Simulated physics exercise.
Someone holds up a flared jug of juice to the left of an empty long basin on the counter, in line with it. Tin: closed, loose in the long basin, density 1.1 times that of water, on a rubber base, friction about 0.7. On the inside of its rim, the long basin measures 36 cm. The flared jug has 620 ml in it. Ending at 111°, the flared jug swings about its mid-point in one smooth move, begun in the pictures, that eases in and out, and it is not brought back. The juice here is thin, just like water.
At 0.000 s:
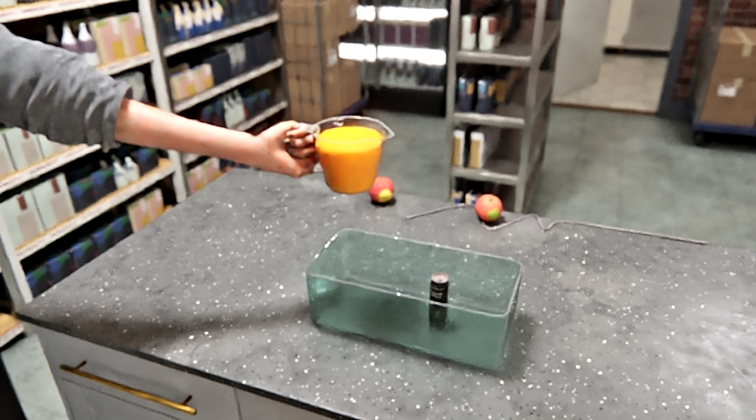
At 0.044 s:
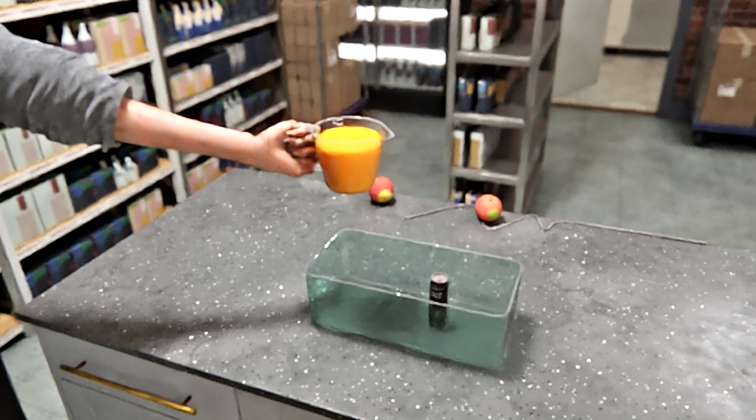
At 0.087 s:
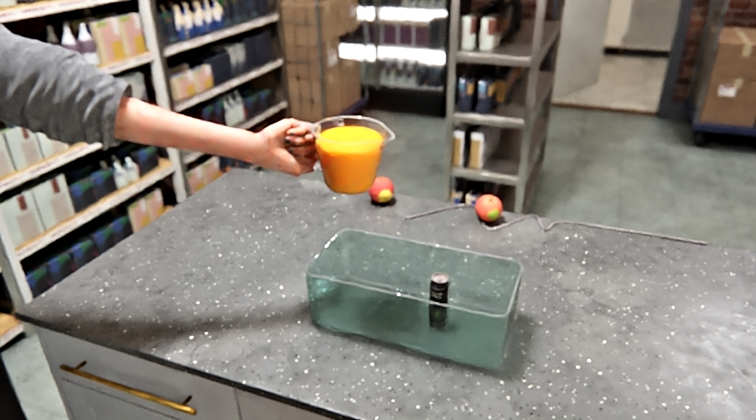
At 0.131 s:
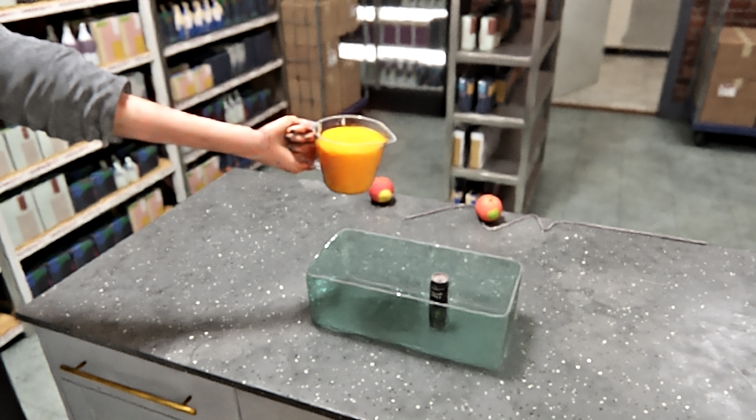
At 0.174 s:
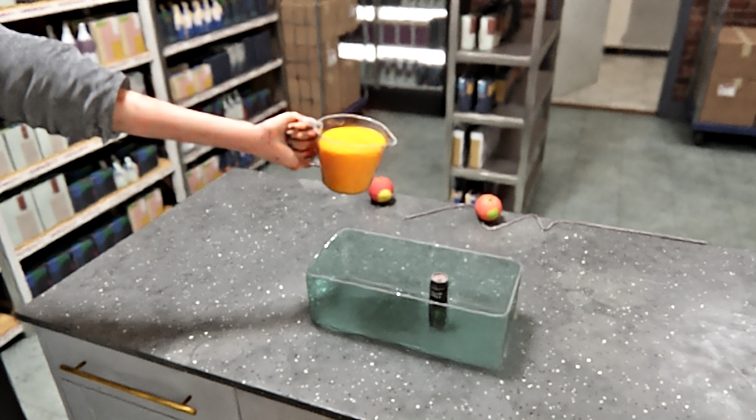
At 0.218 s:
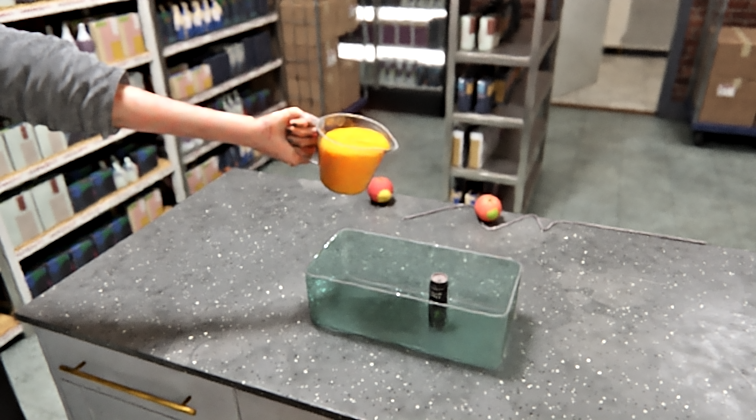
At a dark speckled counter in a storeroom, a hand held a clear jug of orange juice above and left of a glass basin containing a small dark tin, then gradually tilted it slightly rightward.
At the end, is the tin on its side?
I'd say it will come down.
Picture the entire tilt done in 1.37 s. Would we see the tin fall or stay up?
Tips over.
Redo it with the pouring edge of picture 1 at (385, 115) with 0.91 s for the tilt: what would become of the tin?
Then the tin comes down.
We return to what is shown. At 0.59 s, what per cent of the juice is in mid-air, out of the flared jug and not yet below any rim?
Some 32 % is the figure.
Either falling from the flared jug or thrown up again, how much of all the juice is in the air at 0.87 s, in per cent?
About 16 per cent.
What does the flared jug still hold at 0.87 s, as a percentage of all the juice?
Close to 6 percent of the whole amount.
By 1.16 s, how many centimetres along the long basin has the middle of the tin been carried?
It has moved some 8 cm.
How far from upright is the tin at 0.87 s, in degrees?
It leans about 5° from upright.
Then, 0.59 s in, the tilt is 75° and 58 per cent is still to pour; the tin stands where it began.
Then, 0.87 s in, the tilt is 108° and 6 per cent is still to pour; the tin leans 7°.
Then, 1.16 s in, the tilt is 111° and 0 per cent is still to pour; the tin lies on its side.
Then, 1.47 s in, the tilt is 111° and 0 per cent is still to pour; the tin lies on its side.
Finally, the tin lies on its side.
